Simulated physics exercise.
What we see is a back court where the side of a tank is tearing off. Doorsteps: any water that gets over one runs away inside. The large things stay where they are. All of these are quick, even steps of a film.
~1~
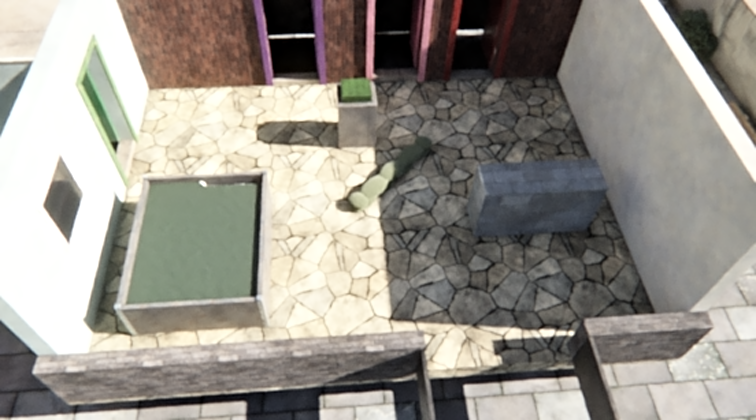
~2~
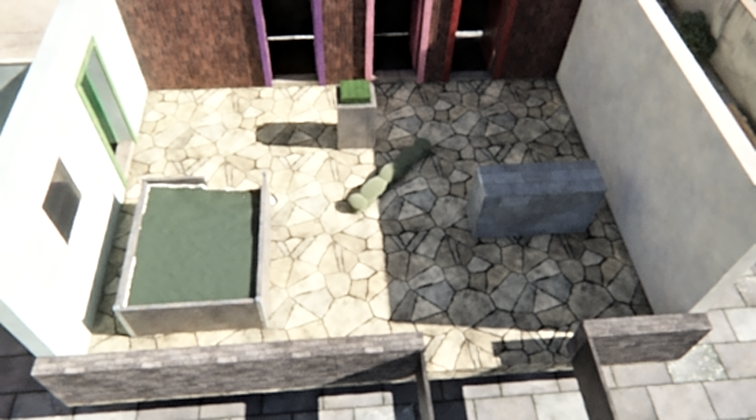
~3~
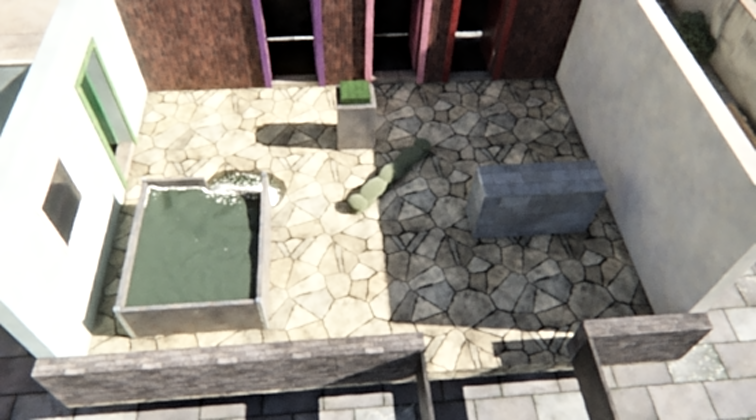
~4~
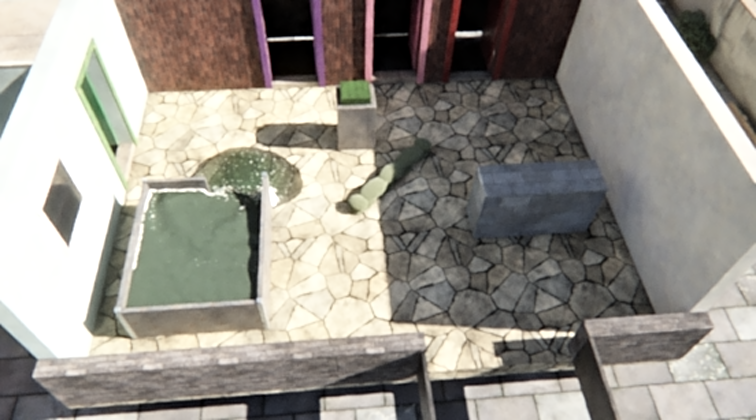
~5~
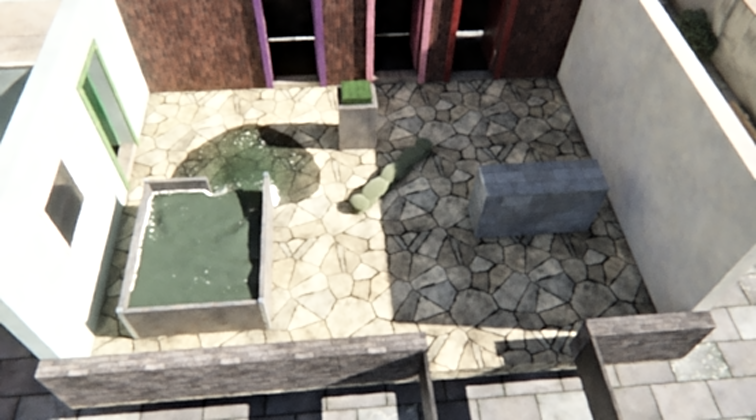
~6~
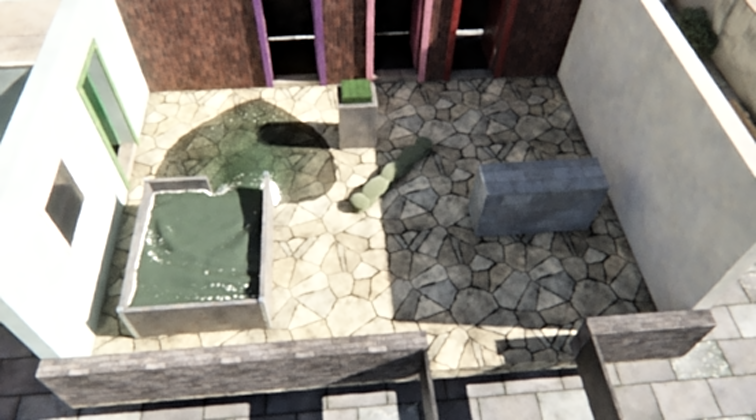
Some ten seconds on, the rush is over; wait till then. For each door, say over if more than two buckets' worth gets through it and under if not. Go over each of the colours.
Red door: Under, pink door: Under, purple door: Over, green door: Under.
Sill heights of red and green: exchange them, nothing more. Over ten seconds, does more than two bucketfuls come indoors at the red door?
Red door: Falls short.
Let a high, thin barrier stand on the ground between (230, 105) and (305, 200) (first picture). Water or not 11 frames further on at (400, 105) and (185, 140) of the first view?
Result, in order: Bone-dry / swamped.
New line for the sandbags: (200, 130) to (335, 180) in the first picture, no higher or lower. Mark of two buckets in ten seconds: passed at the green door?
As far as I can tell, the green door tops it.
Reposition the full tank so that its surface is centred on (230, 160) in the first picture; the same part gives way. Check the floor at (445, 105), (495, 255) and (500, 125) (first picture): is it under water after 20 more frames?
Taking the three spots in that order, I'd say drenched, then spared, then drenched.
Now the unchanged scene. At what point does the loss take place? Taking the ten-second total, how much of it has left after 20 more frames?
Log: Around 75 %, estimated.
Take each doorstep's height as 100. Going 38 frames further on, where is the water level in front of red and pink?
About 90 %, then 50 %.
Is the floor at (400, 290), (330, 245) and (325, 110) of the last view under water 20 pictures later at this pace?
In that order the points end up high and dry, high and dry and soaked.
A moment on, water covers 25 % of the floor; the red door not reached, the pink door not reached, the purple door under two buckets in, the green door wet at the sill, nothing in.
Next, water covers 25 % of the floor; the red door not reached, the pink door wet at the sill, nothing in, the purple door over two buckets in, the green door wet at the sill, nothing in.
Then, water covers 40 % of the floor; the red door wet at the sill, nothing in, the pink door wet at the sill, nothing in, the purple door far over two buckets in, the green door wet at the sill, nothing in.
Later, water covers 60 % of the floor; the red door wet at the sill, nothing in, the pink door wet at the sill, nothing in, the purple door far over two buckets in, the green door wet at the sill, nothing in.
In the end, water covers 85 % of the floor; the red door wet at the sill, nothing in, the pink door wet at the sill, nothing in, the purple door far over two buckets in, the green door wet at the sill, nothing in.
